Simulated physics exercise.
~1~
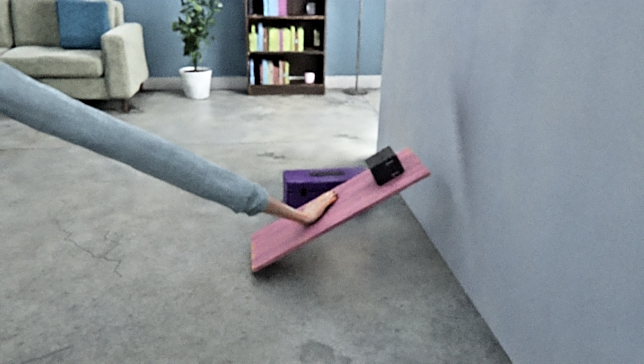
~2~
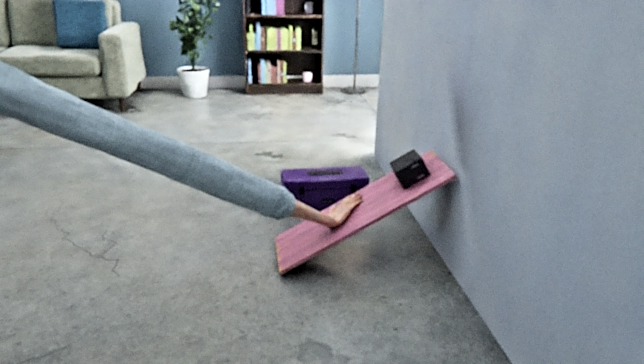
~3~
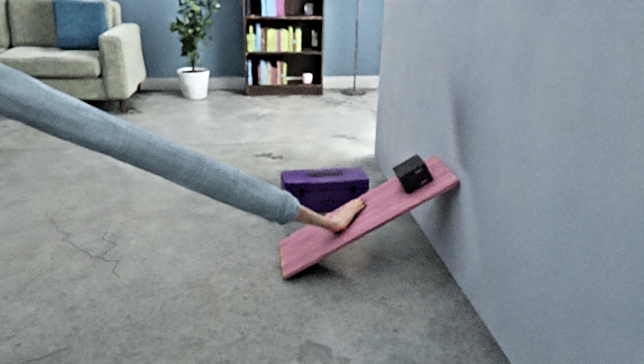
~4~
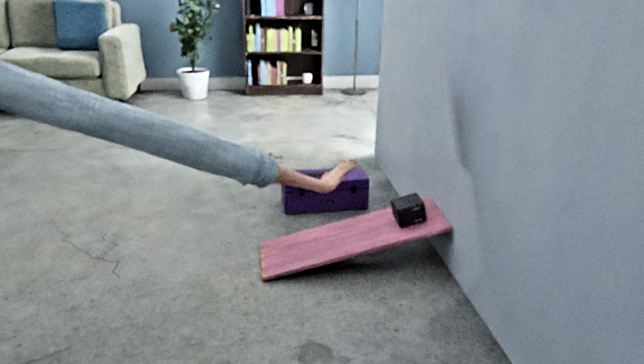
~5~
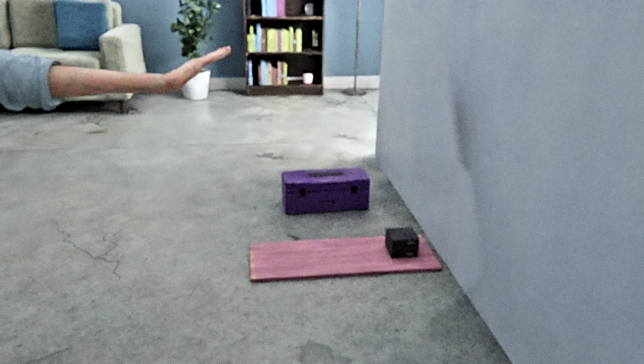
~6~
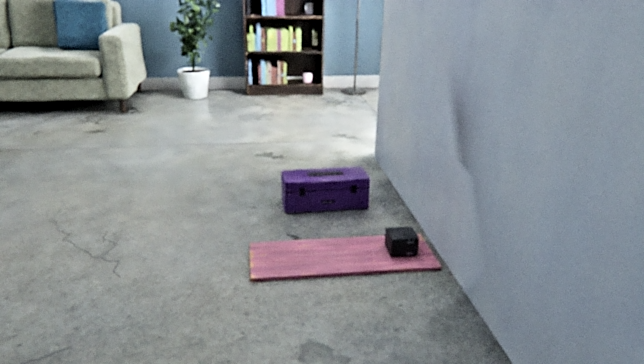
At the start, a hand holds a tilted pink board, with a small black box resting near its raised right end, beside a purple toolbox and a grey wall. The hand moves the board to the right until its upper end meets the wall, then keeps it there briefly. Next the hand lets go and draws back to the left, and the board slips down the wall with the box still on it. It ends up flat on the concrete floor, the black box near its right end, while the toolbox stays put and the arm leaves view.
